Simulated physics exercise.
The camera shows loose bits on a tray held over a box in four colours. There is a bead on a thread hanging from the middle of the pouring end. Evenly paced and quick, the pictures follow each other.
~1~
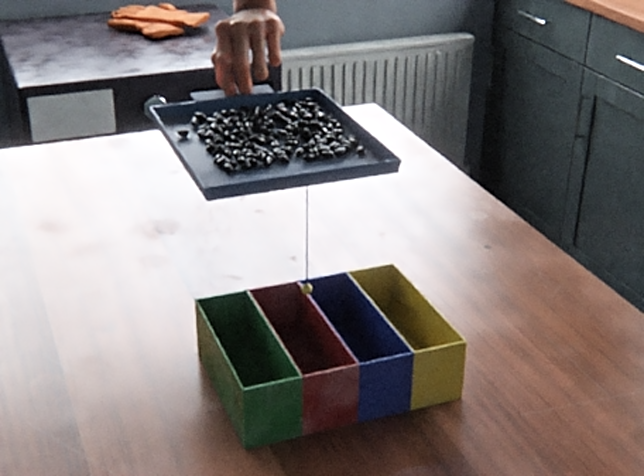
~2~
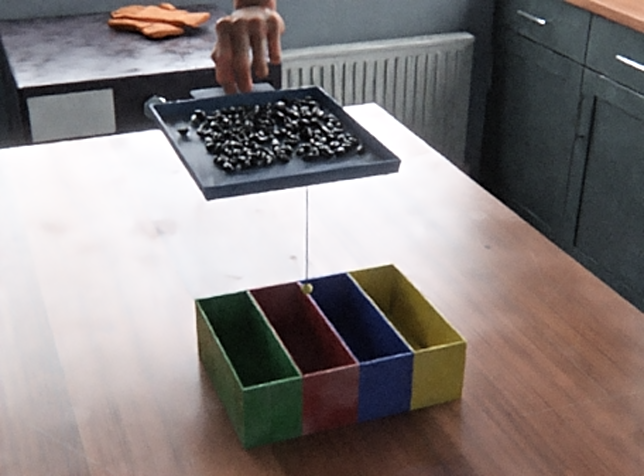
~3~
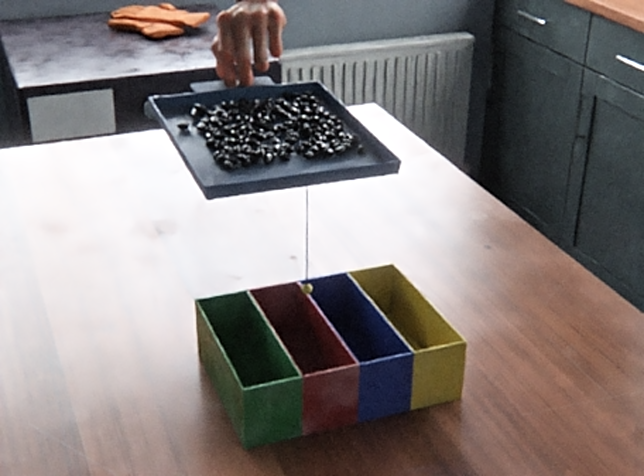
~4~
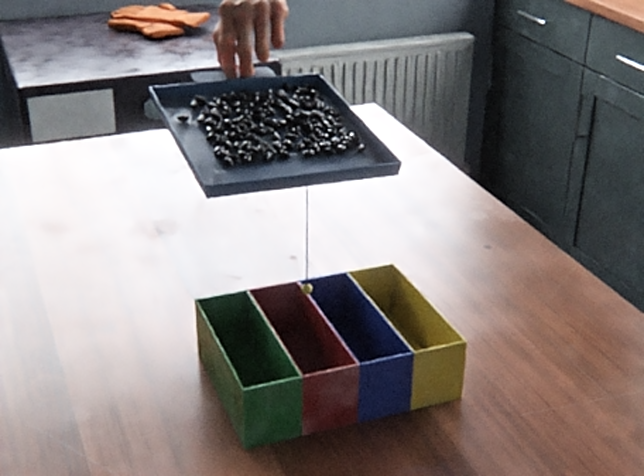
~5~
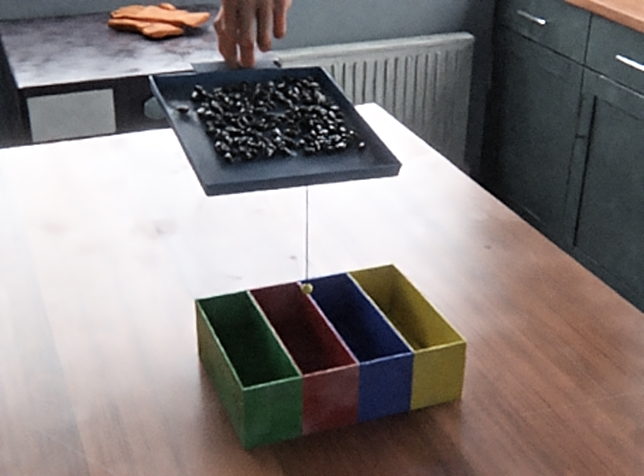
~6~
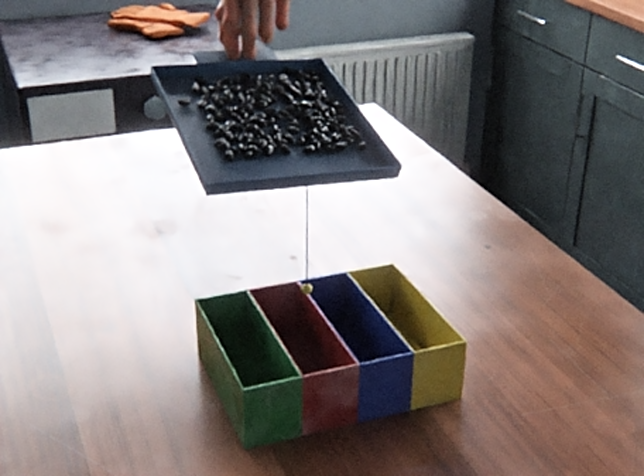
Tray of black beans tilting slightly as a hand raises its far side above a box with green, red, blue and yellow cells.
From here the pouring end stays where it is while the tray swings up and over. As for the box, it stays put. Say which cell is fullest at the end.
The yellow cell is fullest at the end.
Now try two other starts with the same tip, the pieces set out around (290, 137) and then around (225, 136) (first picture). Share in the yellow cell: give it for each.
First case: Close to 50 %; second case: Close to 40 %.
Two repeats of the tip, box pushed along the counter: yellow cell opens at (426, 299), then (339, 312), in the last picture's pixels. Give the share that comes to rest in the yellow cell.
It comes to roughly 30 per cent in one try and roughly 20 per cent in the next.
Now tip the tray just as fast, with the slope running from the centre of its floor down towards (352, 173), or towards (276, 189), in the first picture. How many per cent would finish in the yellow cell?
First heading 70 %, second heading 0 %.
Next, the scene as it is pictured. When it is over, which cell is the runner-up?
Rank 2: That blue cell.
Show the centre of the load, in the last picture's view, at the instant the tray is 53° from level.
I'd put it at about (336, 138).
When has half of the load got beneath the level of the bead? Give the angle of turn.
Near 105 degrees.
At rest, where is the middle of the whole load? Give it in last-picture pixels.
Resting centre, last frame: Roughly (390, 362).
Shortly afterwards, tray tipped steeply; all but a few on the tray; only a few falling or outside the box.
Next, tray tipped right over; all but a few on the tray; only a few in the yellow cell; only a few in the blue cell; only a few in the red cell; only a few falling or outside the box.
Some moments later, tray tipped past a quarter turn; near half in the yellow cell; near a third in the blue cell; a little in the red cell; a little falling or outside the box.
In the end, tray tipped past a quarter turn; near half in the yellow cell; near a third in the blue cell; a little in the red cell; none at all in the green cell; a little outside the box.
